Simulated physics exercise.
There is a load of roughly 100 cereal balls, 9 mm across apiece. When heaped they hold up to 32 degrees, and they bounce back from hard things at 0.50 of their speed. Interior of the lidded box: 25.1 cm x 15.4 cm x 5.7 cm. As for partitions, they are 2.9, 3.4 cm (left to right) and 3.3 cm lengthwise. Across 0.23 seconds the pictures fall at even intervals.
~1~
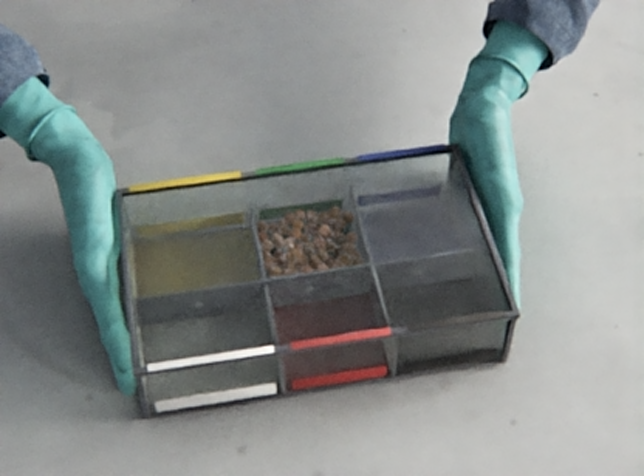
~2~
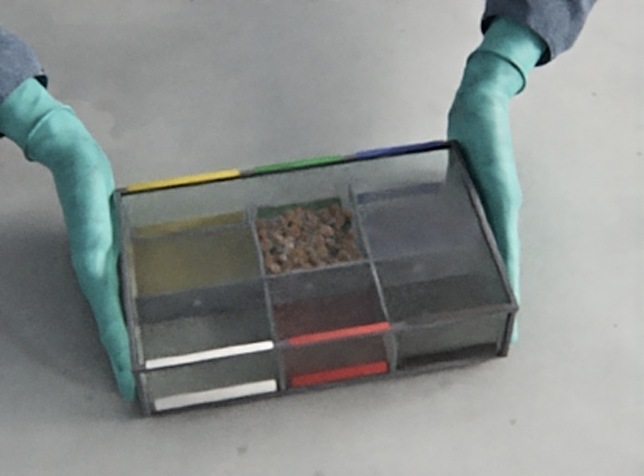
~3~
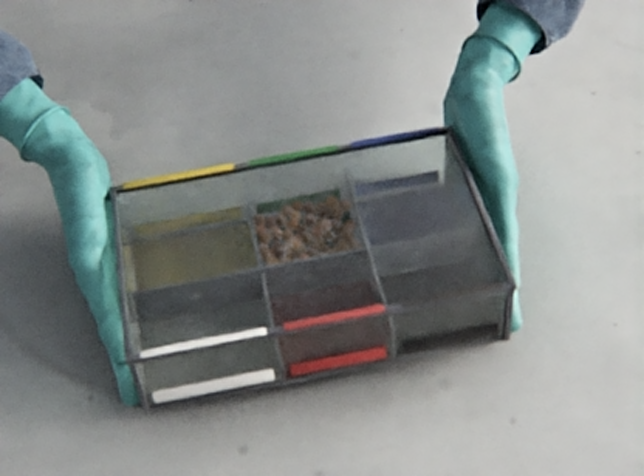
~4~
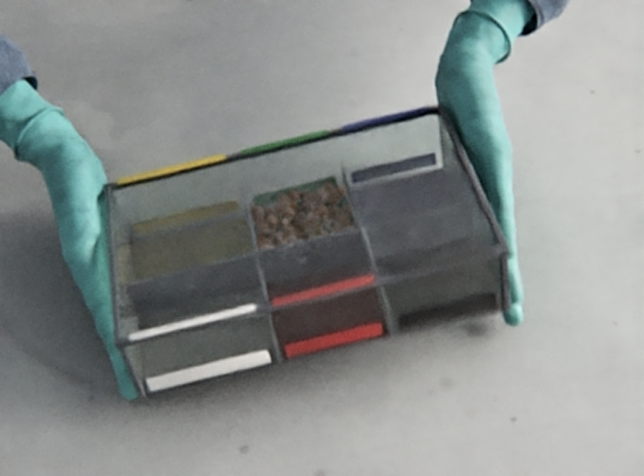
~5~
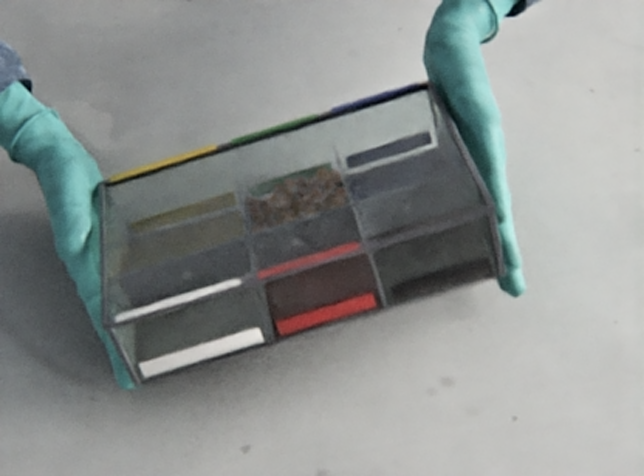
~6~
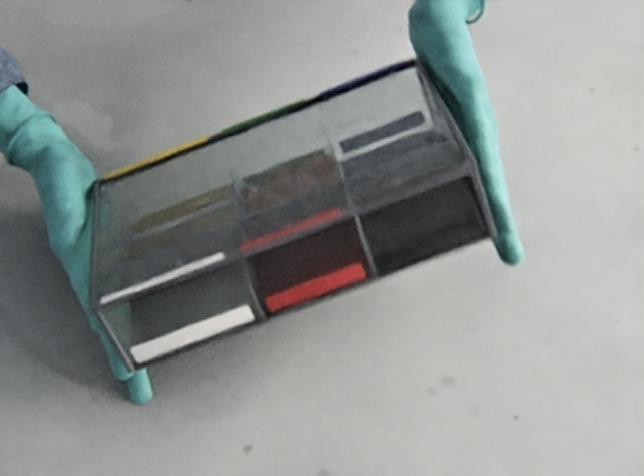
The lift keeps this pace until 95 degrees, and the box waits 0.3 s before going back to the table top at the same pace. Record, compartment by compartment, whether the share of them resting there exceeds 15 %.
Result: Red: Does not qualify; blue: Does not qualify; green: Qualifies; yellow: Qualifies; white: Does not qualify; black: Does not qualify.
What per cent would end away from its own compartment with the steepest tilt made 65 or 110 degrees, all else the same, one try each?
Some 0 and 50 per cent.
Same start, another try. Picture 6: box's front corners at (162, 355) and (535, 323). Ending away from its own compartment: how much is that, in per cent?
Around 70 per cent, it would seem.
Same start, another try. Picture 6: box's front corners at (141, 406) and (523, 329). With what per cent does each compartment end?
By the end red holds 25%, blue holds 0%, green holds 30%, yellow holds 0%, white holds 45% and black holds 0%.
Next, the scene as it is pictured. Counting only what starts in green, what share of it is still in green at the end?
Around 30 percent stays put.
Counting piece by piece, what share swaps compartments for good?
Around 65 in a hundred.
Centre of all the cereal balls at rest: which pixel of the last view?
Est. centre at rest: (201, 244) px.
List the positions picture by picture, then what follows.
Box tilt 0 degrees, front corners at (139, 370) and (513, 313); green 100 %, in the first frame.
Box tilt 1 degrees, front corners at (137, 367) and (512, 306), in the second frame.
Box tilt 5 degrees, front corners at (132, 357) and (509, 284), lowest corner left back, in the third frame.
Box tilt 11 degrees, front corners at (121, 341) and (501, 249), lowest corner left back, in the fourth frame.
Box tilt 18 degrees, front corners at (108, 323) and (488, 207), lowest corner left back, in the fifth frame.
Box tilt 24 degrees, front corners at (95, 306) and (469, 164), lowest corner left back; green 100 %, in the sixth frame.
Then, 0.75 s after the last picture, tilt 95 degrees; green 55 %, yellow 45 %.
Then, 1.25 s after the last picture, tilt 50 degrees; green 35 %, yellow 65 %.
Then, 1.82 s after the last picture, tilt 0 degrees; green 35 %, yellow 65 %.
In the end, red 0 %, blue 0 %, green 35 %, yellow 65 %, white 0 %, black 0 %.
